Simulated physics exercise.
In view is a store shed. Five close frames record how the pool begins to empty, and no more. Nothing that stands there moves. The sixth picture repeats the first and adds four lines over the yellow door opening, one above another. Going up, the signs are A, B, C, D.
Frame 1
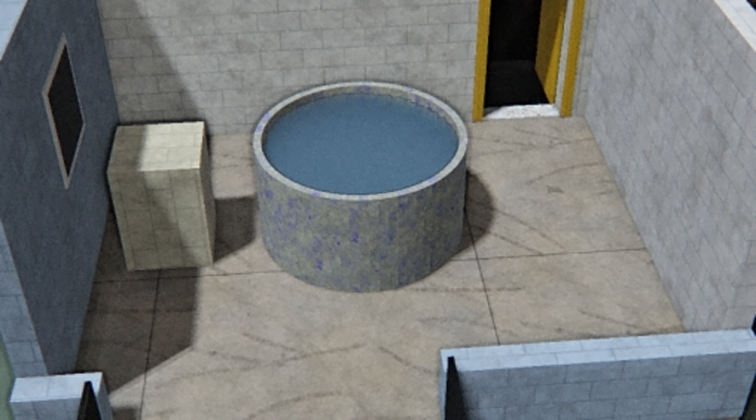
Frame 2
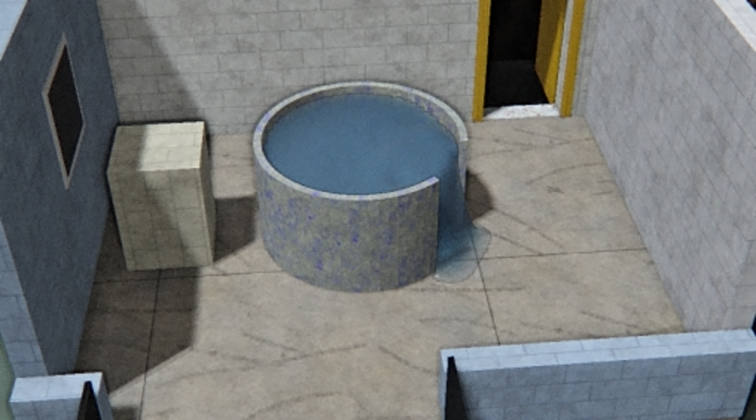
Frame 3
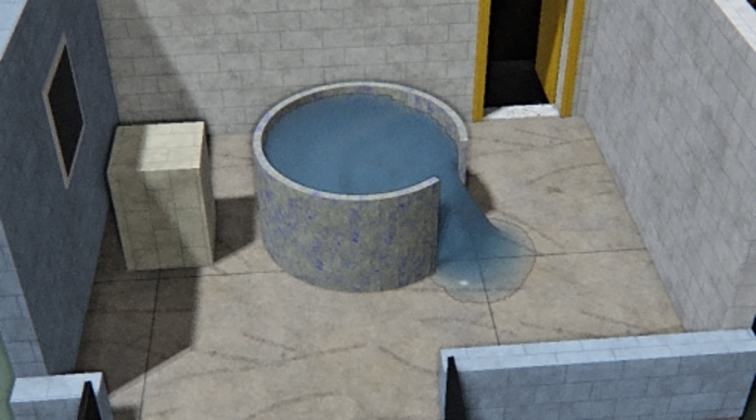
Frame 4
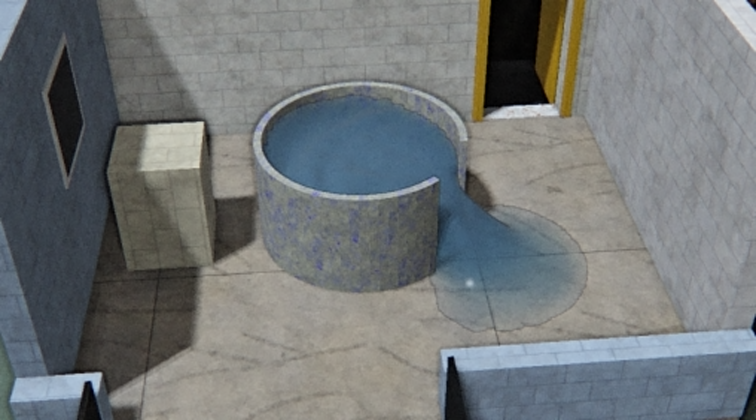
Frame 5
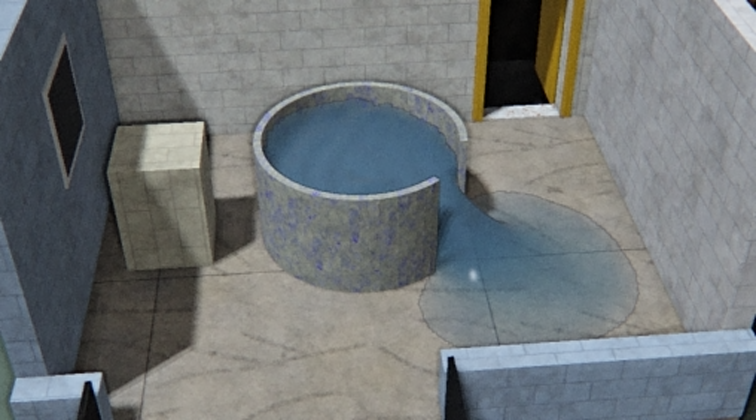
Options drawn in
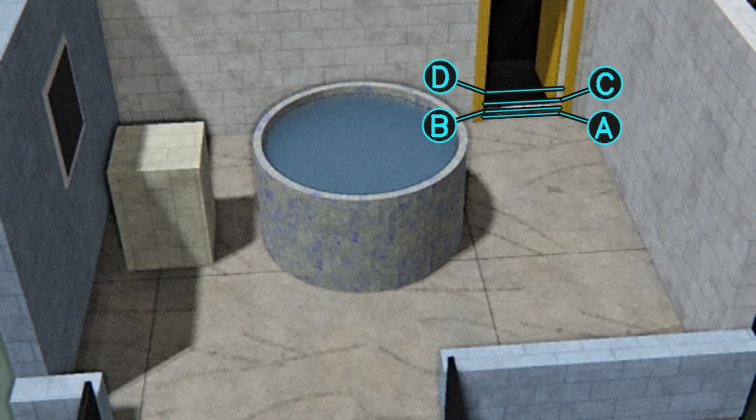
Store shed with a round stone pool, its side opening at the right and blue water pouring out, spreading across the floor.
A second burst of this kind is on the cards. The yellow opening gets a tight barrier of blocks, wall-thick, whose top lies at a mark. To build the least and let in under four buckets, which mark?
I would pick mark C.
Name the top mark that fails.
B it is.
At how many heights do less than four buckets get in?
Two.
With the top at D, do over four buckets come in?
No.
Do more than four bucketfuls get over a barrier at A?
Yes, that goes wrong.
On the marked copy, A at (521, 115); B at (522, 109); C at (522, 101); D at (523, 90); from the bottom up A, B, C, D.
If A is chosen, dozens of bucketfuls pour in.
If B is chosen, about 12 bucketfuls get in.
If C is chosen, a splash gets over, under a bucket.
If D is chosen, nothing gets over.
